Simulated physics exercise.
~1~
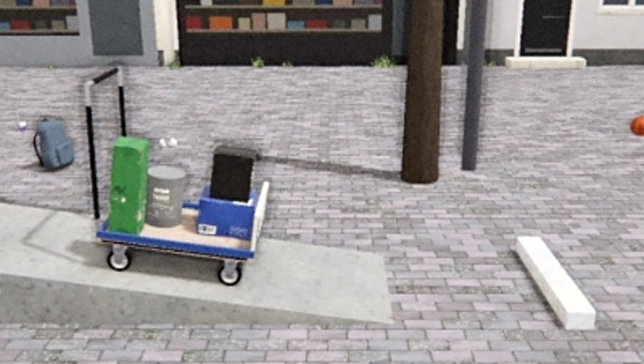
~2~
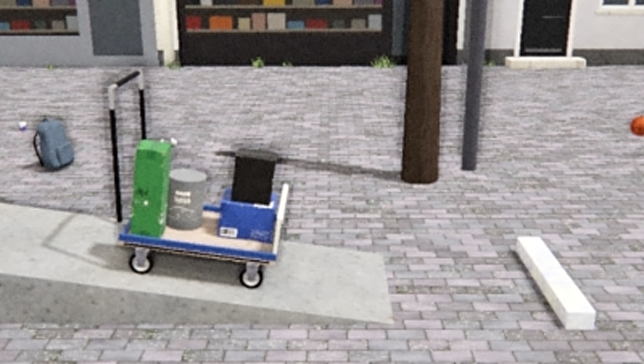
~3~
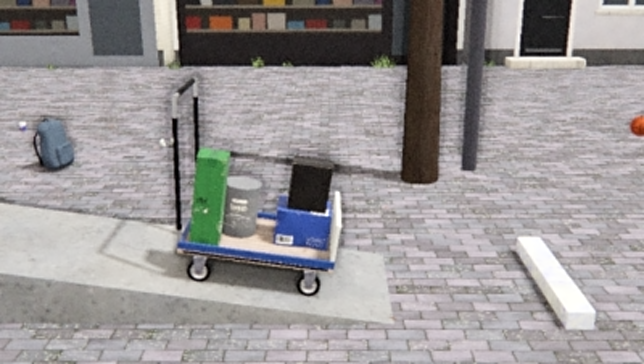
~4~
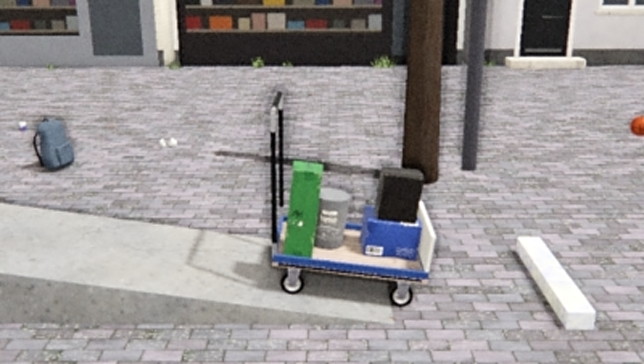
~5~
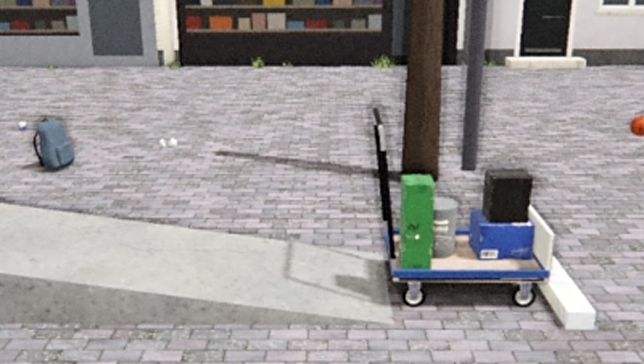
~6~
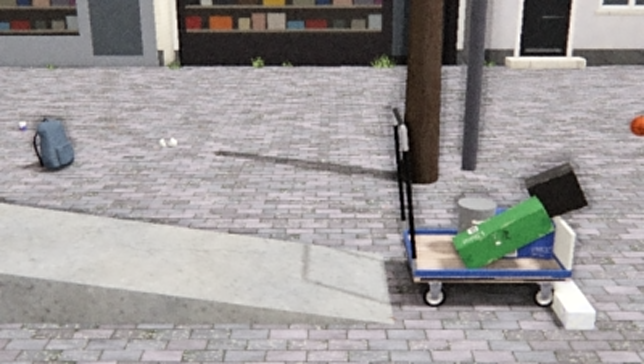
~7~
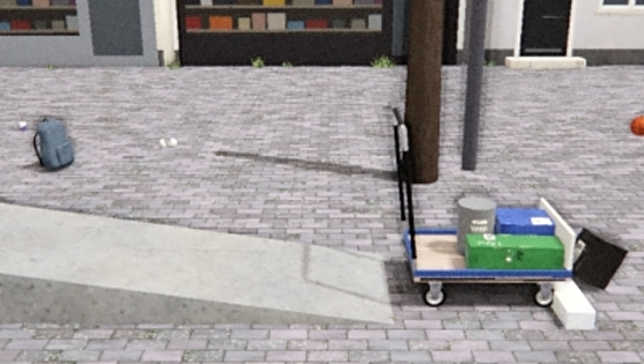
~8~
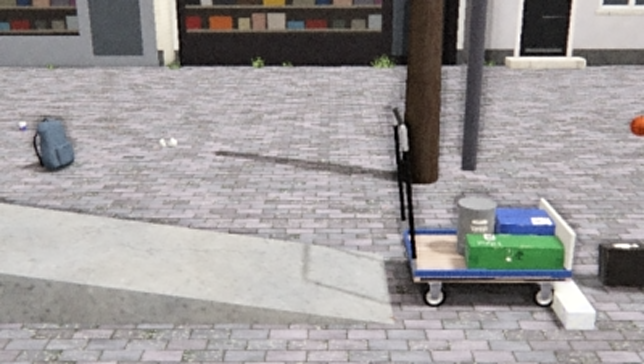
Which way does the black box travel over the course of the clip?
It travels to the right, first riding on the trolley and then going over the front board onto the paving beyond the kerb.
